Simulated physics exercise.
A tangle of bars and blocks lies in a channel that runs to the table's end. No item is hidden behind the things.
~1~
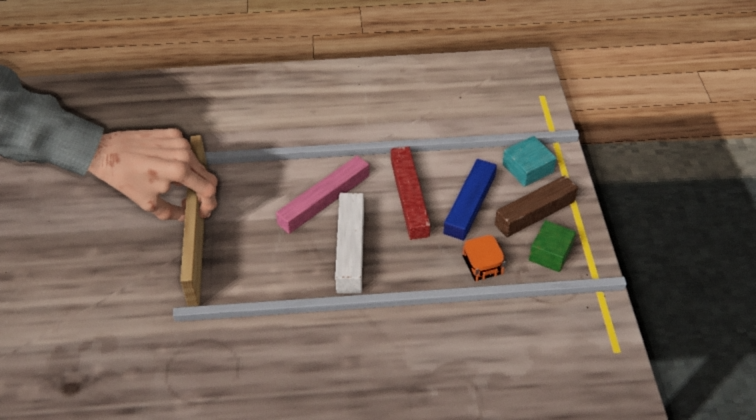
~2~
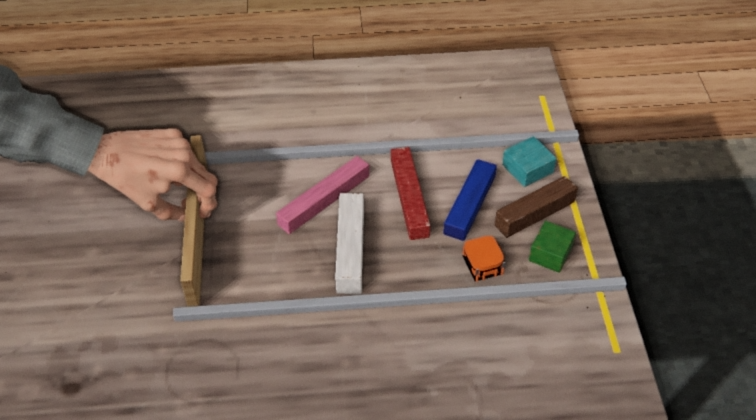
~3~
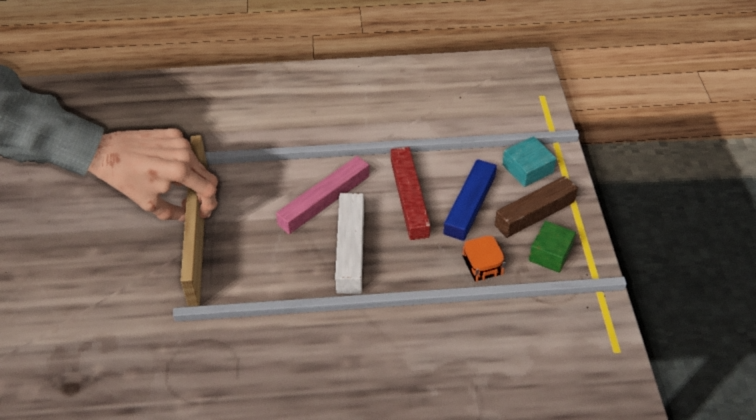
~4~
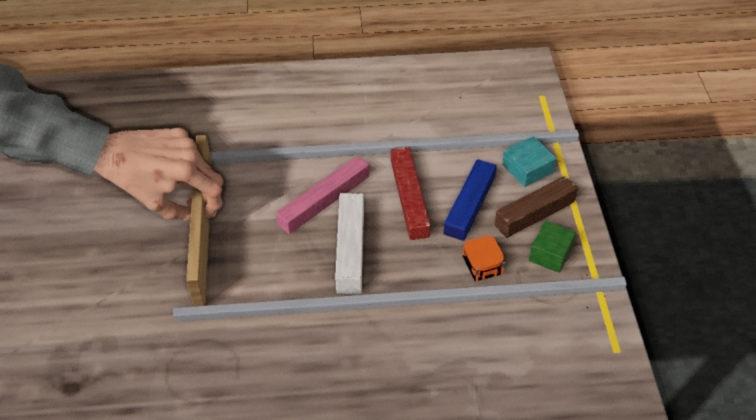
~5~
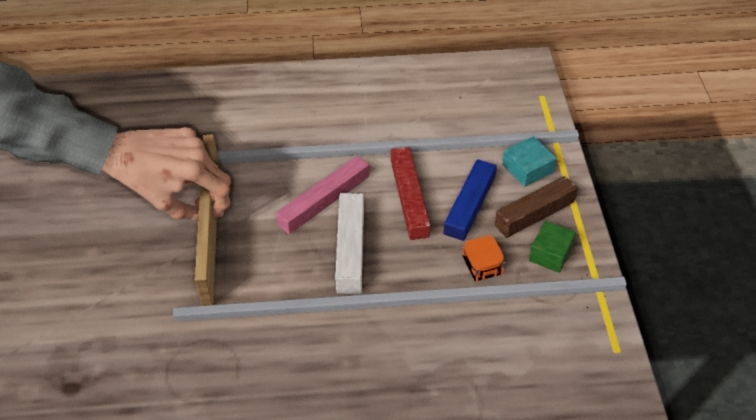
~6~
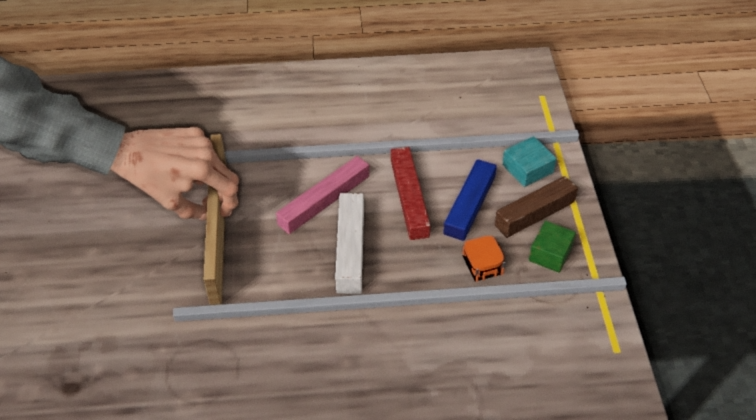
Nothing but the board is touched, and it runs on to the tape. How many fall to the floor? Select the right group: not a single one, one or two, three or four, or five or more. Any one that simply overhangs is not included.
Off the edge go no fewer than five.
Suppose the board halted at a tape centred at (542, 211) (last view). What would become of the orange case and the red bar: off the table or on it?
Outcome - orange case is left in place, red bar is left in place.
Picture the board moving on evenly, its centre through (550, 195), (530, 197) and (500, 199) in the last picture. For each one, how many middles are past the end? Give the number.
4, 4 and 1.
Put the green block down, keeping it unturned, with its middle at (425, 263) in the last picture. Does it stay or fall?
It drops down.
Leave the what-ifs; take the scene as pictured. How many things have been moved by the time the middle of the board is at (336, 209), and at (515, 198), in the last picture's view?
I count 2 first and 8 after.
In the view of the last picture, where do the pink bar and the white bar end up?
Answer: First (576, 175), after that (611, 231).
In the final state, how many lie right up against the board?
2 in contact.
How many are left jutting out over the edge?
My count gives 1.
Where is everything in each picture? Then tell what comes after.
In the first picture, green block (552, 246); turquoise block (529, 161); brown bar (536, 206); board (195, 218); tape (575, 209).
In the second picture, turquoise block (529, 162); blue stick (471, 199).
In the third picture, brown bar (536, 206); white bar (350, 242).
In the fourth picture, green block (552, 246); orange case (483, 259).
In the fifth picture, turquoise block (529, 162); board (208, 217).
In the sixth picture, green block (552, 246); turquoise block (529, 162); brown bar (536, 206); board (216, 217); tape (575, 209).
Early on, none off yet; green block at rest near (552, 246); turquoise block at rest near (529, 162); brown bar at rest near (536, 206).
Finally, the number that fall off is five or more; lost, red bar, blue stick, orange case, brown bar, turquoise block and green block.
